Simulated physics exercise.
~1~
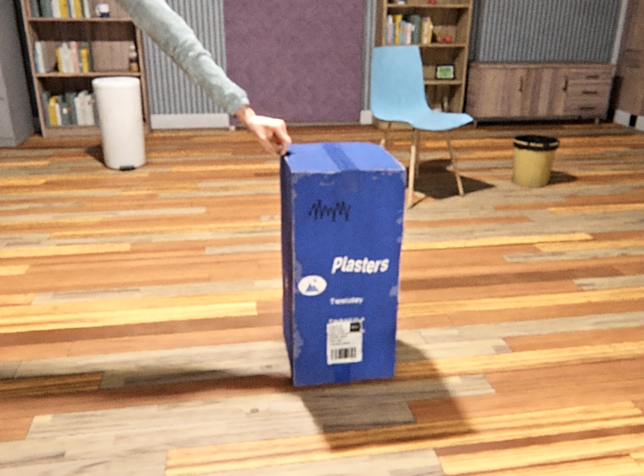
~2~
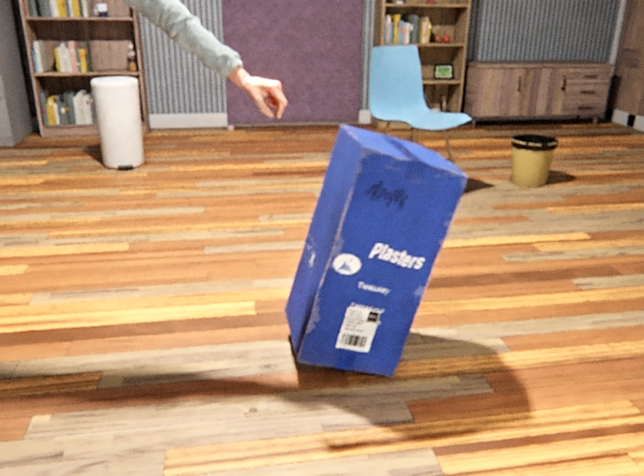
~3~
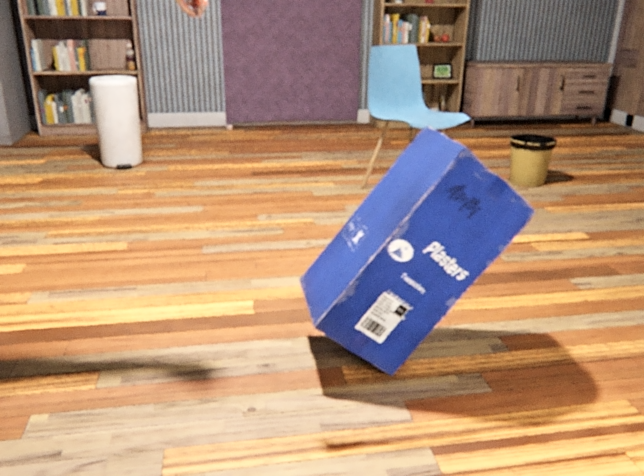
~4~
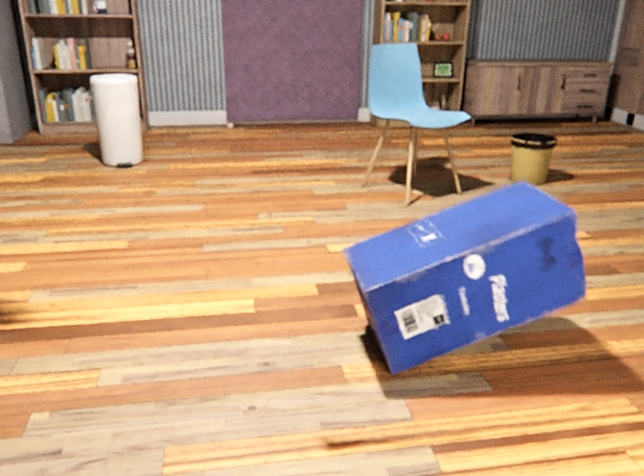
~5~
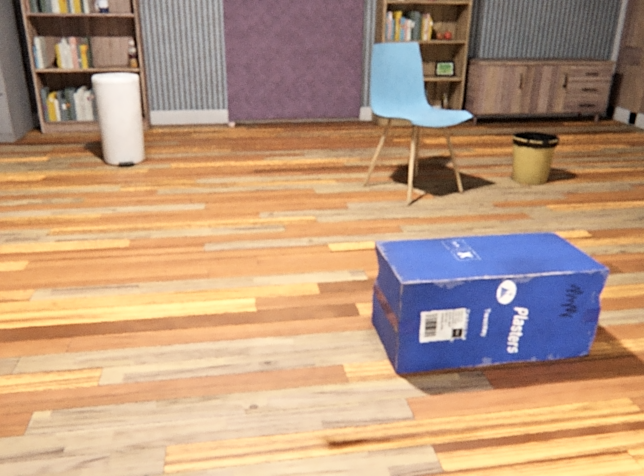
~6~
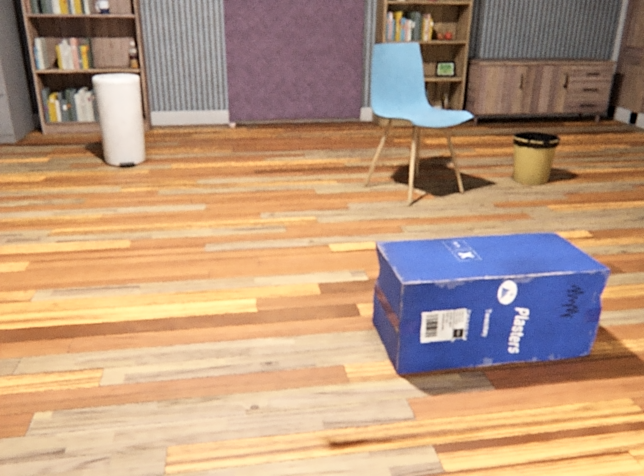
At the start, a tall blue parcel labelled "Plasters" stands upright on a striped wooden floor, with a hand touching its top from the left. The parcel tips to the right as the hand lets go and draws back. It keeps leaning further over its lower edge while the arm leaves the view, with a pale blue chair, bins and bookshelves behind it. The parcel swings down until its long side nears the floor. It lands on its side to the right of where it stood and stays there, lying still.
